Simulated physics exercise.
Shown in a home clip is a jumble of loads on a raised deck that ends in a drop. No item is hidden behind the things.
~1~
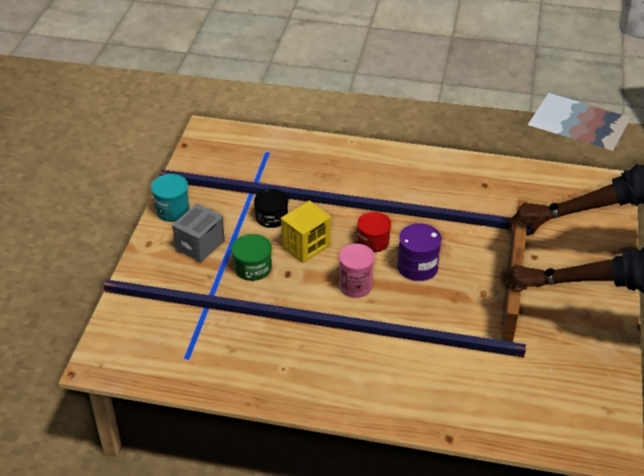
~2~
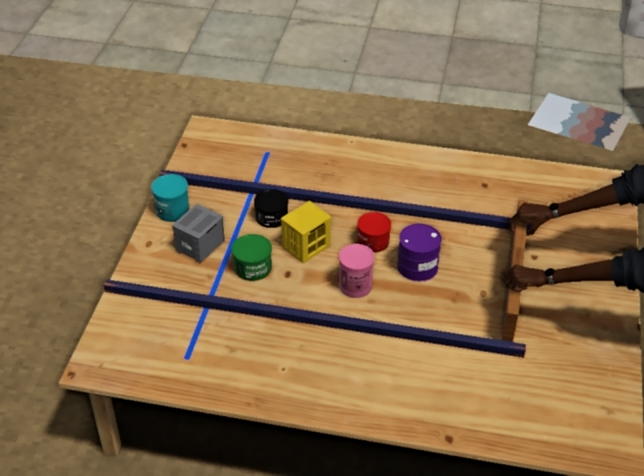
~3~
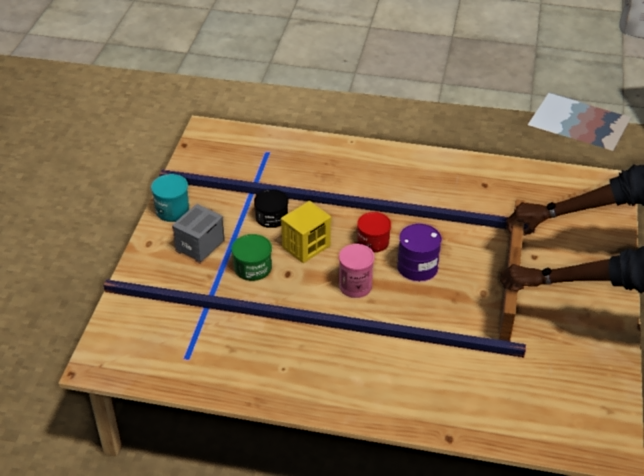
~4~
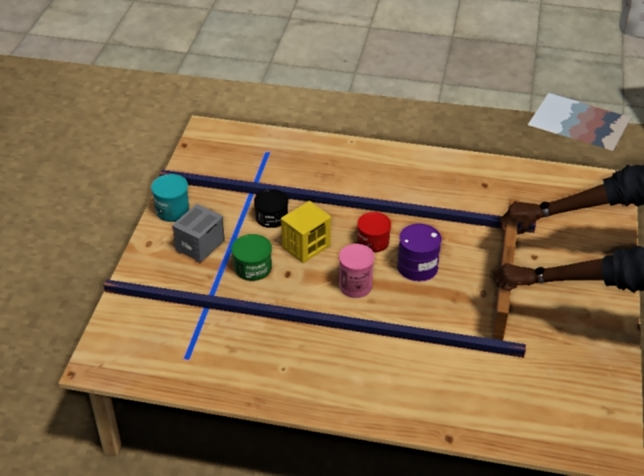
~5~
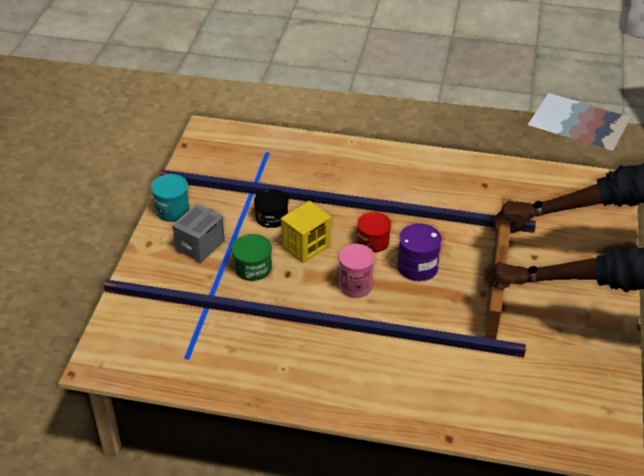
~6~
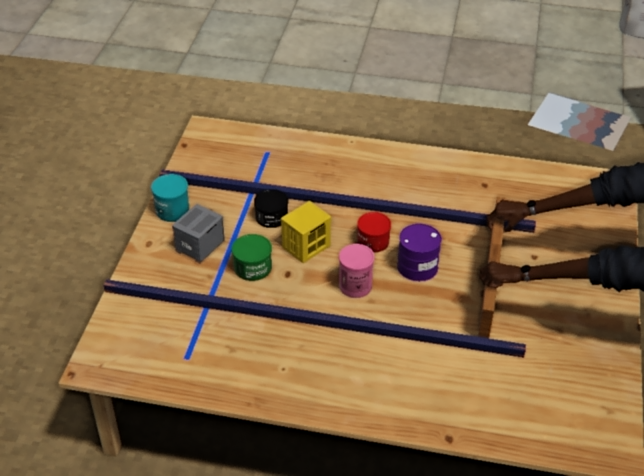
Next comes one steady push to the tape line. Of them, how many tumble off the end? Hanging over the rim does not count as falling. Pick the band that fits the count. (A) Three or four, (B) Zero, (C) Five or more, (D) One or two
(B) Zero.
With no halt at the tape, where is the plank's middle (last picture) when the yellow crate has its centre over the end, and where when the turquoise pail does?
Approx. (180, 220) / approx. (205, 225) for the other.
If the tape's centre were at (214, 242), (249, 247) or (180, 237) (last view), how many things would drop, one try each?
Tallies in the order asked: 0, 0, 3.
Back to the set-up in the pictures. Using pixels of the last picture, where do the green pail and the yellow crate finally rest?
You'll see the green pail at (170, 253), with the yellow crate at (192, 209).
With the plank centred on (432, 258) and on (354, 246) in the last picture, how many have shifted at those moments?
Note: First position 1; second position 4.
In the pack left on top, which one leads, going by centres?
It's the turquoise pail that ends nearest.
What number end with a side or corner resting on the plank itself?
Count recorded: 3.
Early on, none off yet; turquoise pail at rest near (171, 199); grey tote at rest near (199, 234); green pail at rest near (252, 258).
Finally, the number that fall off is zero.
